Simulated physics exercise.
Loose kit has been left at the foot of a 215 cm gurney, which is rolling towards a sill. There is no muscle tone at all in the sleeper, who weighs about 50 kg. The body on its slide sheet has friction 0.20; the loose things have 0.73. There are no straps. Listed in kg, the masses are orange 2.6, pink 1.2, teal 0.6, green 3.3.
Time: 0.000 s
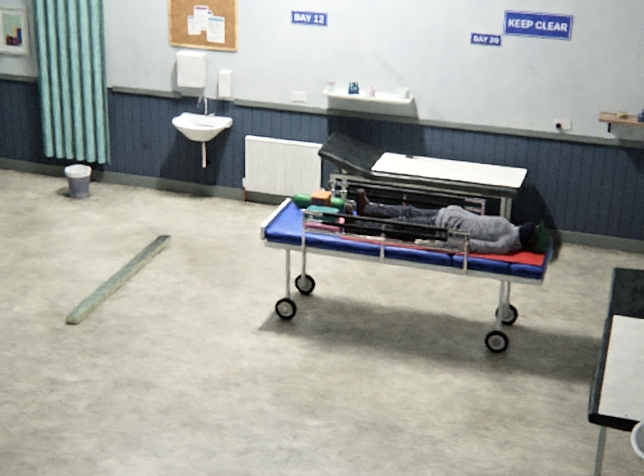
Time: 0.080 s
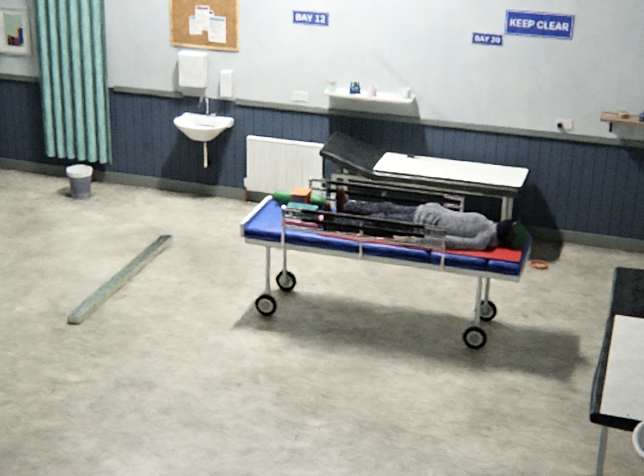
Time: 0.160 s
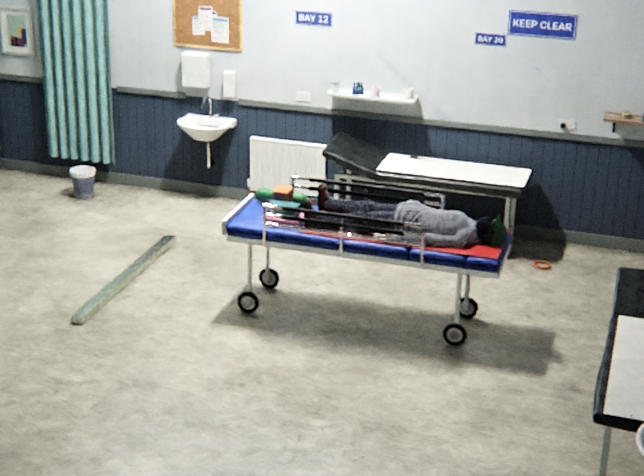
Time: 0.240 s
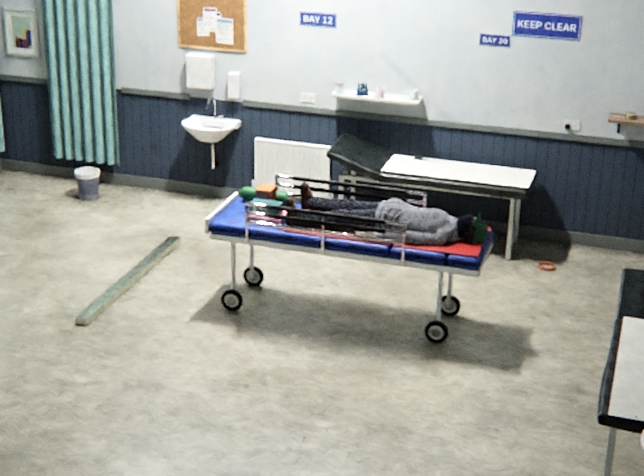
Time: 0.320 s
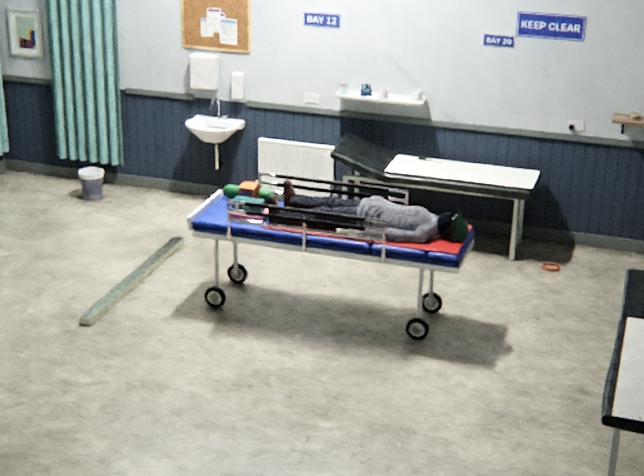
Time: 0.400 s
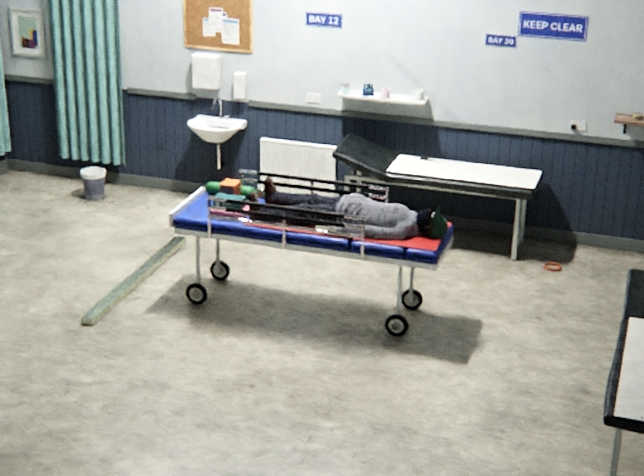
A blue-topped wheeled gurney rolls steadily leftward across the pale floor of a clinic room, seen from a high corner-like viewpoint that shifts very slightly. On it lies a motionless person in grey, dark-haired head to the right, with small green and orange items by the feet at the left end. It passes a sink, radiator and black-and-white couch, nearing a greenish strip on the floor, its load staying in place.
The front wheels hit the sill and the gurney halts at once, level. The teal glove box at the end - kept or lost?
Lost.
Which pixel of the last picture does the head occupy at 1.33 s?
Near pixel (318, 210).
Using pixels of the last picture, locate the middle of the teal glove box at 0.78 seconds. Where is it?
Somewhere close to (138, 190).
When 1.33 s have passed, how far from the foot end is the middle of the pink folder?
It sits around 20 cm short of the mark.
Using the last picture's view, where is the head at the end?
End position: Roughly (319, 210) in the last view.
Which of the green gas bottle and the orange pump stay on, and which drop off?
At the end the green gas bottle has fallen off and the orange pump has fallen off.
The jolt is at 0.63 s.
After 0.78 s the teal glove box is 16 cm short of the foot end, tilted 0°, near (138, 190) in the last picture's view; the orange pump 12 cm short of the foot end, tilted 10°.
After 1.03 s the teal glove box is 15 cm past the foot end, tilted 35°, near (106, 197) in the last picture's view.
After 1.33 s the teal glove box is 45 cm past the foot end, tilted 100°, near (78, 262) in the last picture's view.
At rest, 3.2 s, orange pump drops off; pink folder stays on; teal glove box drops off; green gas bottle drops off; left ankle stops short of the foot end.
